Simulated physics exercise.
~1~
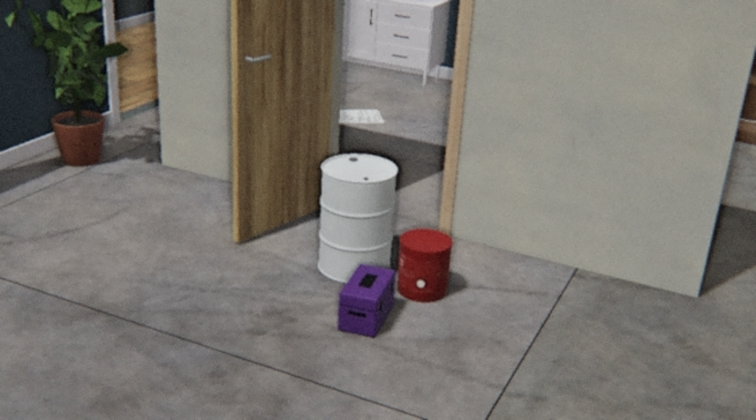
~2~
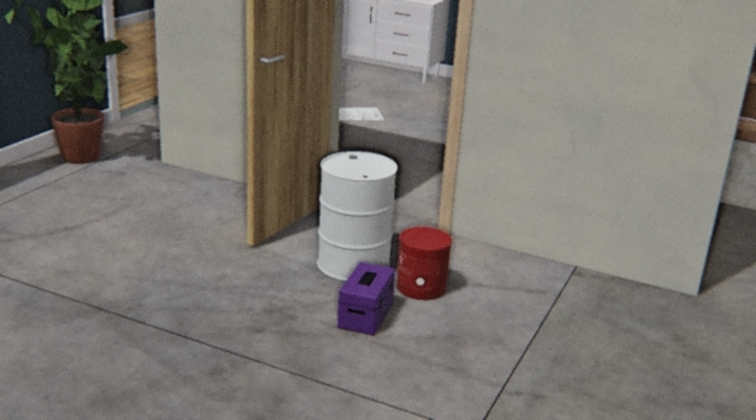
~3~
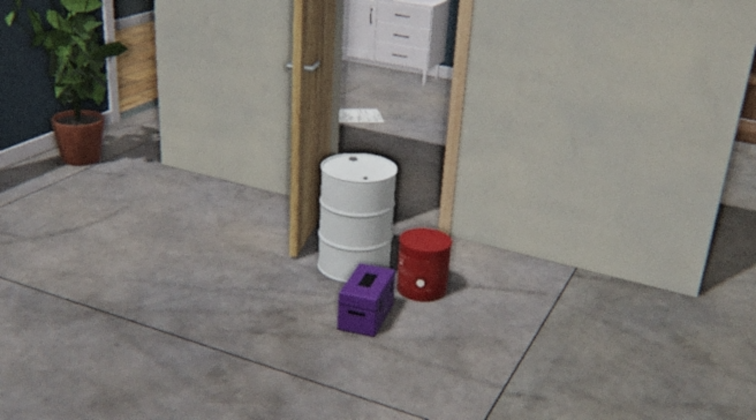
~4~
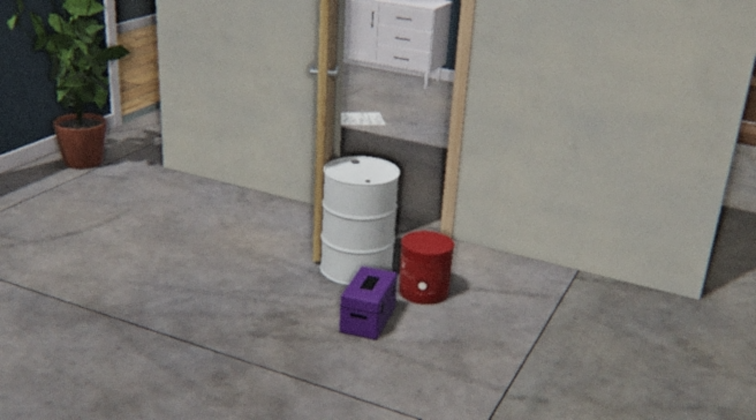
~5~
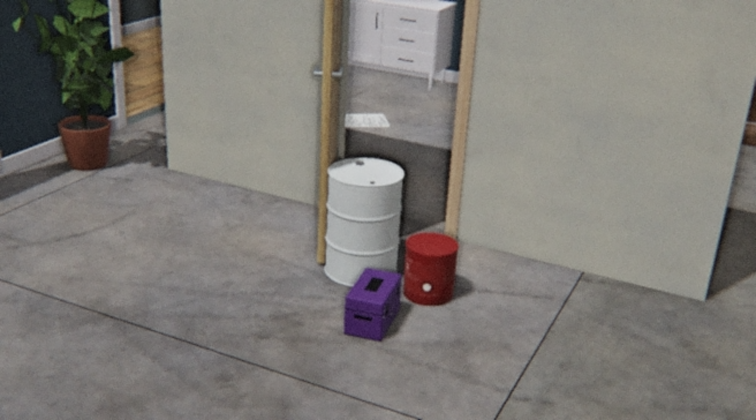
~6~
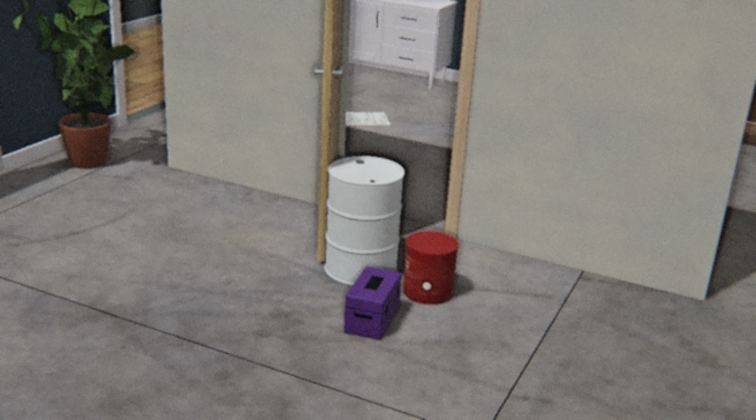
A wooden door stands wide open in a gap between pale walls, with a white drum, a red pail and a purple toolbox on the concrete floor in front of it. With no one in sight, the door begins to swing, its free edge moving to the right toward the drum. It keeps turning until it appears as a narrow strip, then stops beside the white drum. The view sways slightly while the three objects stay where they are. At the end, the door is still partly open, at rest by the drum.
